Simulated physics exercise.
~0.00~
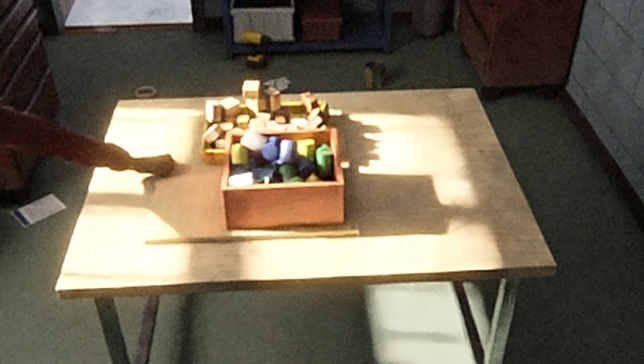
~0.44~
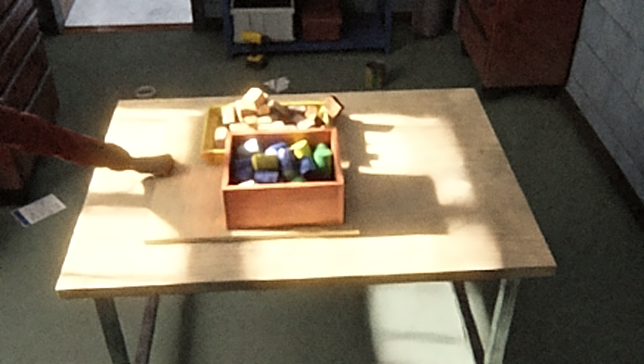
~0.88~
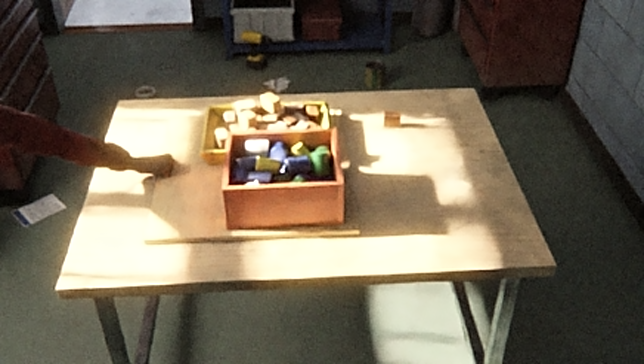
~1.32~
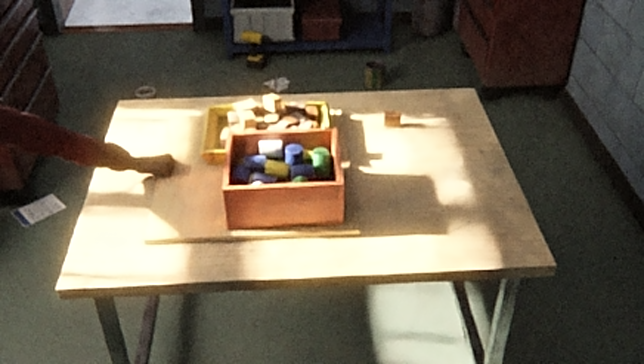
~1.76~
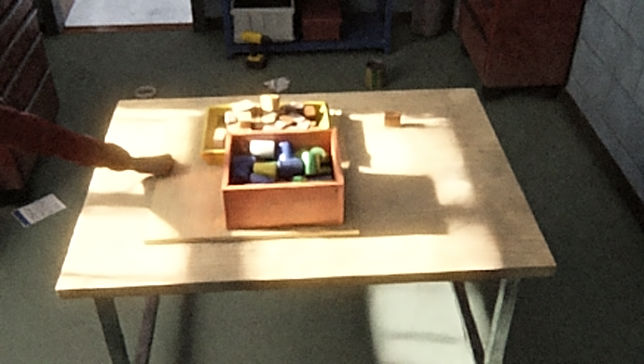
Two crates on a wooden table, a yellow one of wooden blocks behind an orange one of colourful jars, had their contents jostled about, and one block tumbled out to the right and lay still on the tabletop while the rest stayed inside.
